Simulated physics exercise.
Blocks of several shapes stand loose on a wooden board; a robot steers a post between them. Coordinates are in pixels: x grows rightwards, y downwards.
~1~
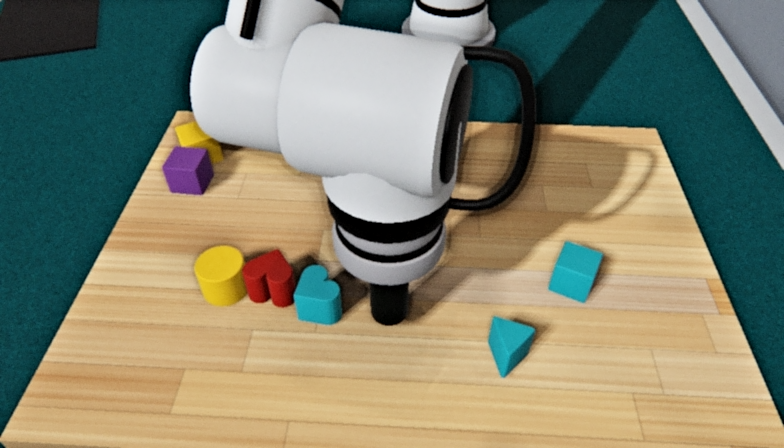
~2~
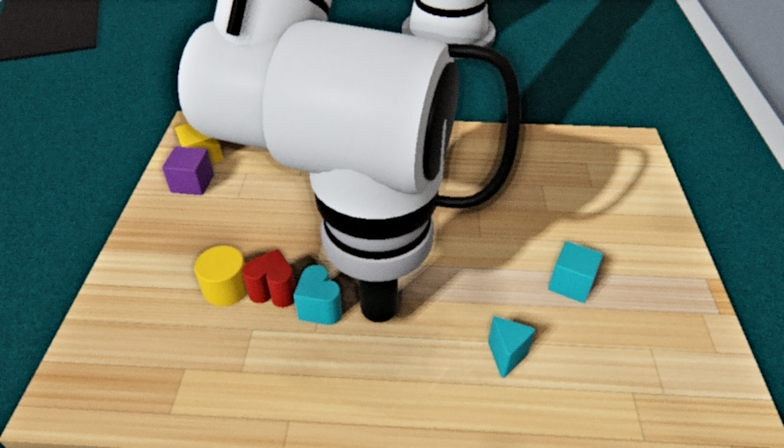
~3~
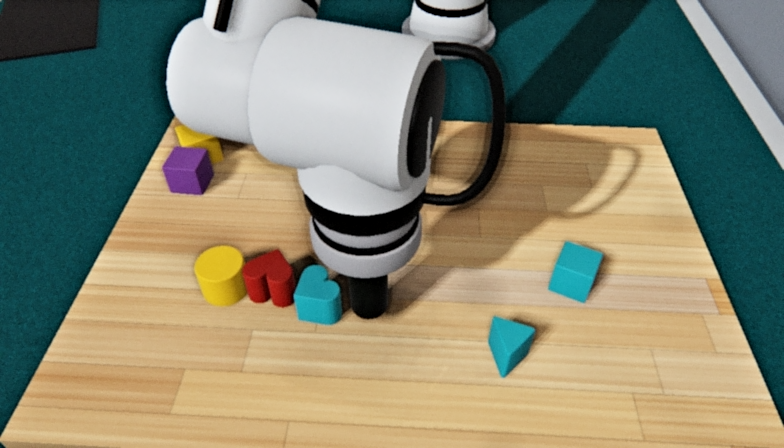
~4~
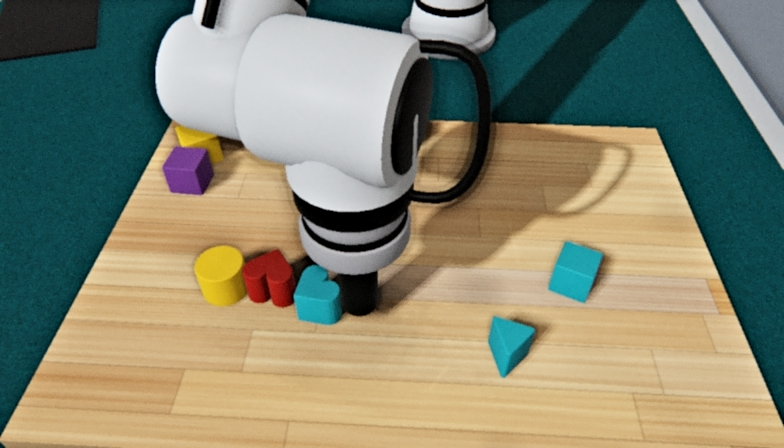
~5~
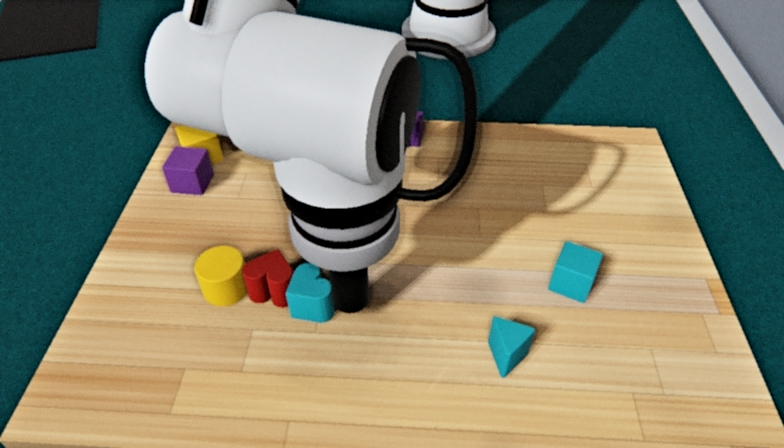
At first, a robot arm holds a black post to the right of a turquoise heart-shaped block, beside a red block and a yellow cylinder on a wooden board. The post slides steadily left until it meets the turquoise heart, then nudges it slightly left against the red block.
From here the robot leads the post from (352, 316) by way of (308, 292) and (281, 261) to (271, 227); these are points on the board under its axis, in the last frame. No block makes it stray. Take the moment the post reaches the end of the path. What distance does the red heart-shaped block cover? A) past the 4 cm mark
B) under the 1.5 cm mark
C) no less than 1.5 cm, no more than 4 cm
The correct letter is A.
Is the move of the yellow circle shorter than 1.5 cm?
No.
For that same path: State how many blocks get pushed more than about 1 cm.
When the path ends, I think you'll find three or more blocks out of place by more than 1 cm.
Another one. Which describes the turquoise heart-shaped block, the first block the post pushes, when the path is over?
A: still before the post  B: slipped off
Letter B.
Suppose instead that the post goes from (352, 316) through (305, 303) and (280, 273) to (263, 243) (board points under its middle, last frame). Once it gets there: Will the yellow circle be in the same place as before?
No, that is not how it ends up.
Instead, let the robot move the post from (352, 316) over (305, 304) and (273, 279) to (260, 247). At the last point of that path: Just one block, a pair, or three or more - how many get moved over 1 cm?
Looking at the path, I think three or more of the blocks end up more than 1 cm away.
On the path given first. One third of the way, post at (305, 277); yellow circle at (190, 257); red heart-shaped block at (237, 239), turned 40° anticlockwise; turquoise heart-shaped block at (273, 250), turned 35° clockwise.
Two thirds of the way, post at (277, 245); yellow circle at (190, 257); red heart-shaped block at (215, 223), turned 75° anticlockwise; turquoise heart-shaped block at (246, 231), turned 45° clockwise.
At the end, post at (268, 212); yellow circle at (190, 257); red heart-shaped block at (202, 220), turned 90° anticlockwise; turquoise heart-shaped block at (238, 219).
